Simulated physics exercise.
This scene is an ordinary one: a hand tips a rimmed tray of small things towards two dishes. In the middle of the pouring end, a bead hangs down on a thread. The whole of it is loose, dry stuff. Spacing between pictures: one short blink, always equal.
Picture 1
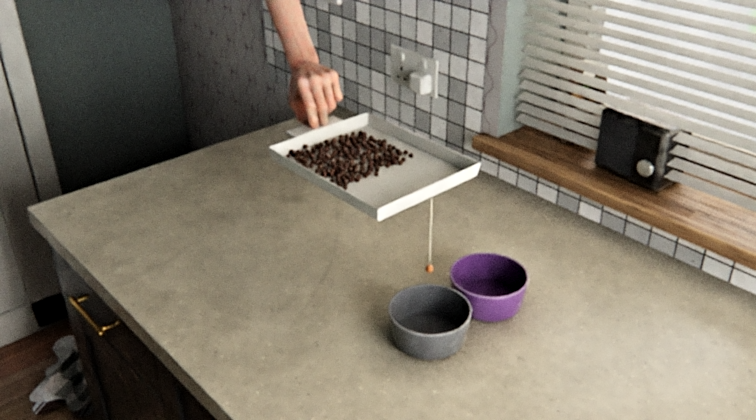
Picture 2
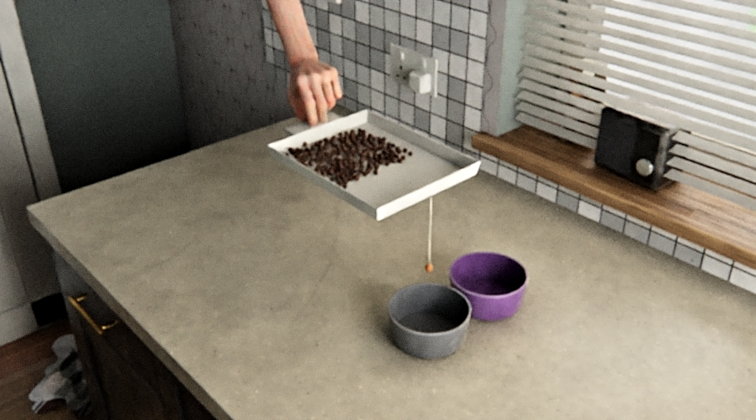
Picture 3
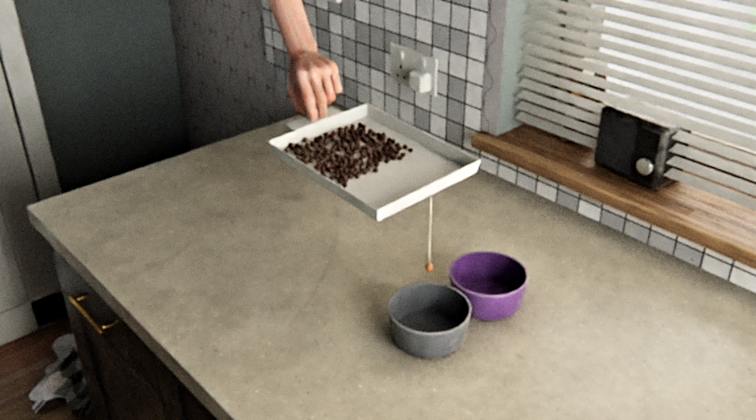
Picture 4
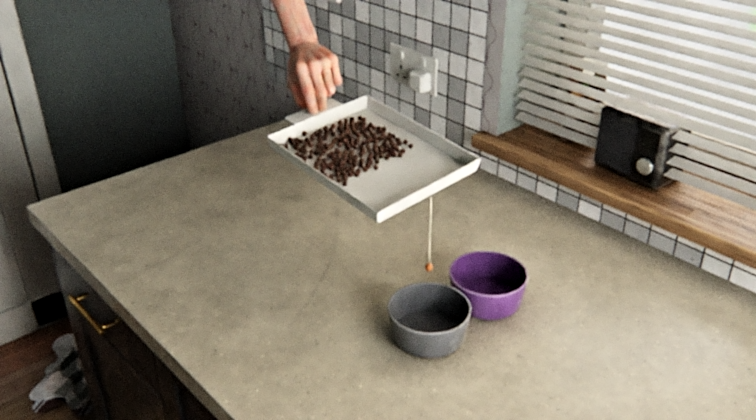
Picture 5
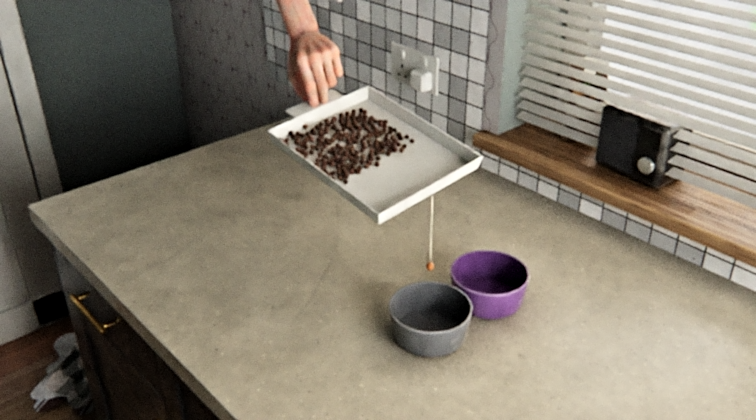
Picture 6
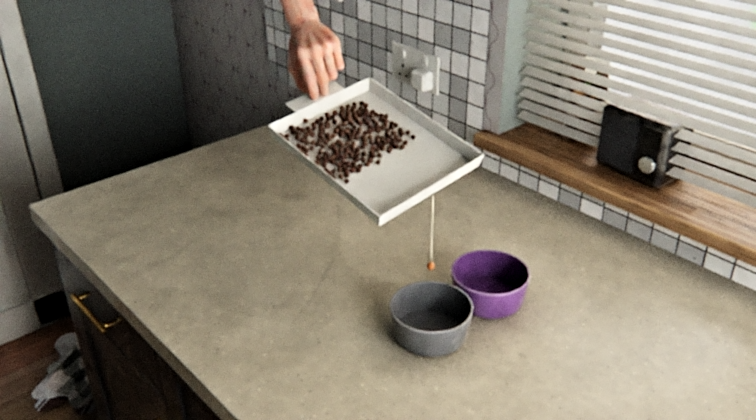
On a kitchen counter, a hand slowly raising the back of a white tray of dark berries near grey and purple bowls.
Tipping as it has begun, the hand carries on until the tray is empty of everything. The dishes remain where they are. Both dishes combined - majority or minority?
Minority.
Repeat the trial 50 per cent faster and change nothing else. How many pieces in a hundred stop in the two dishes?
About 30 per cent.
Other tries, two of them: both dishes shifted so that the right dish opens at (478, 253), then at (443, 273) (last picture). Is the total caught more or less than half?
First place: Short of half; second place: Beyond half.
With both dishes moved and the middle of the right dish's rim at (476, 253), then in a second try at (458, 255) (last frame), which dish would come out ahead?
So: The one further left first, and the one further left second.
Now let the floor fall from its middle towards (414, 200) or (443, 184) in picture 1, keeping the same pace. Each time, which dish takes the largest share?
Leftward dish for the first, Rightward dish for the second.
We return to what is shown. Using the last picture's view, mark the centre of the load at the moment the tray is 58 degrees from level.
I'd mark it close to (380, 199).
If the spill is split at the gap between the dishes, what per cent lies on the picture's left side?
That would be roughly 100 per cent.
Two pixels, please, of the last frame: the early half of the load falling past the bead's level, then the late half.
Half one: (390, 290), half two: (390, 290).
Soon, tray tipped steeply; nearly all on the tray; a stray few in the left dish; a stray few outside both; a stray few in the air.
A while on, tray tipped right over; most on the tray; a small part in the left dish; a small part outside both; a small part in the air.
Towards the end, tray tipped past a quarter turn; about a quarter in the left dish; about two thirds outside both.
Finally, tray tipped past a quarter turn; about a quarter in the left dish; none in the right dish; about two thirds outside both.
